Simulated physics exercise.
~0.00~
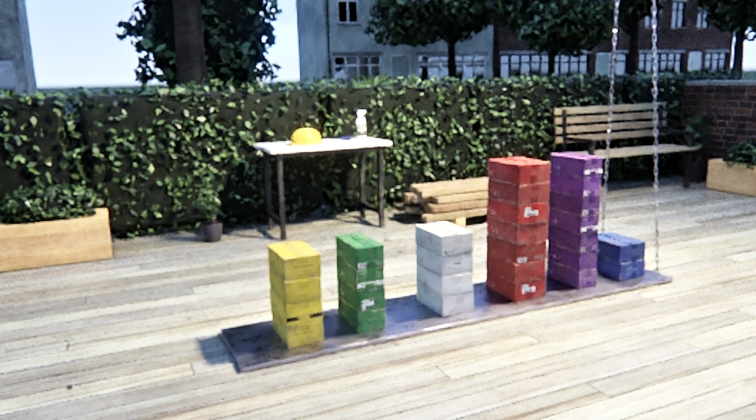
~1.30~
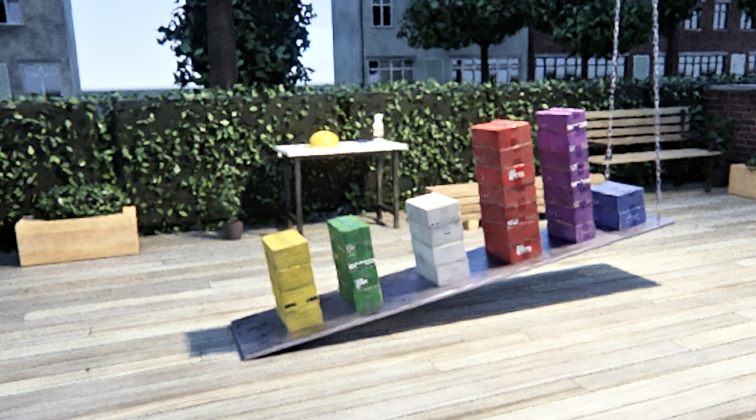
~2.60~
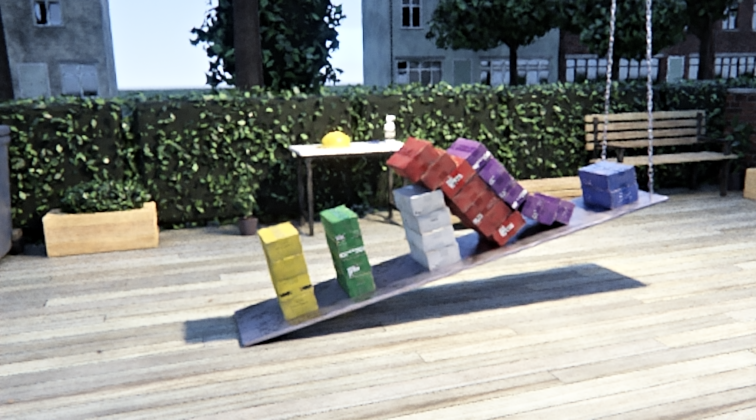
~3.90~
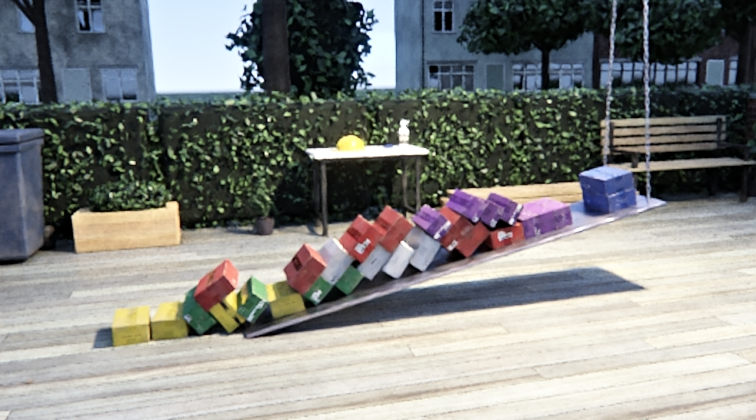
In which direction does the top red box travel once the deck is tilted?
It moves to the left, towards the lower end of the deck.
